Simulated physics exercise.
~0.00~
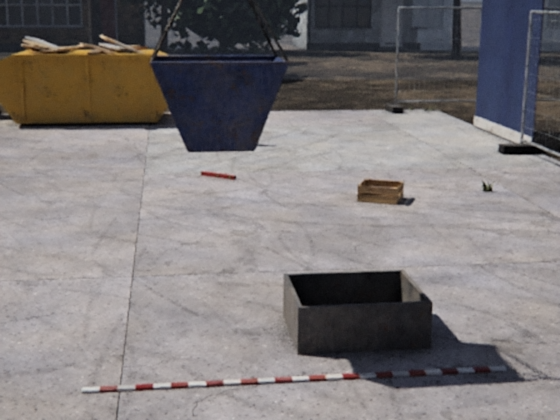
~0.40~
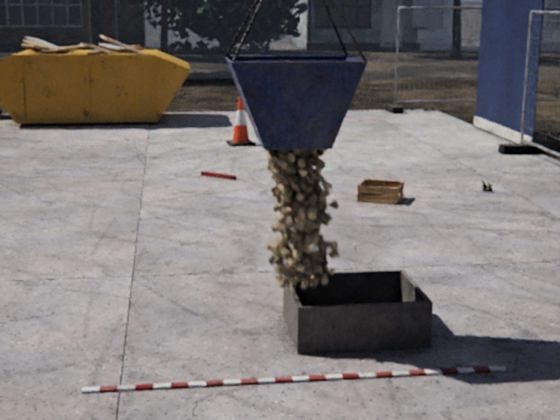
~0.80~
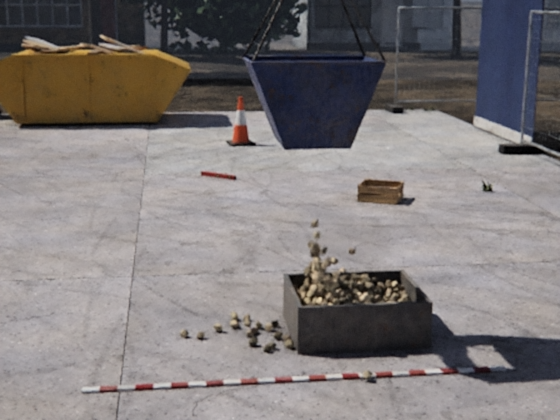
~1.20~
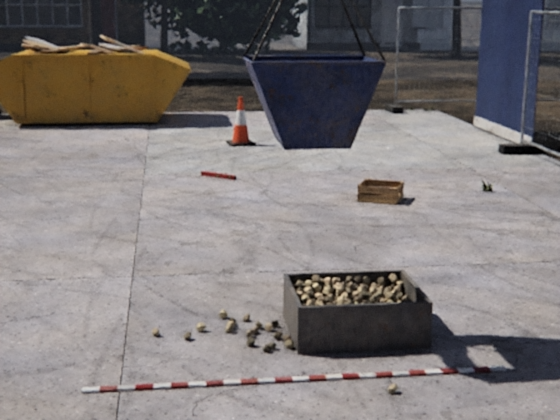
On a concrete yard, a blue crane skip moving right and dropping stones, most filling a dark bin, a few scattering outside.
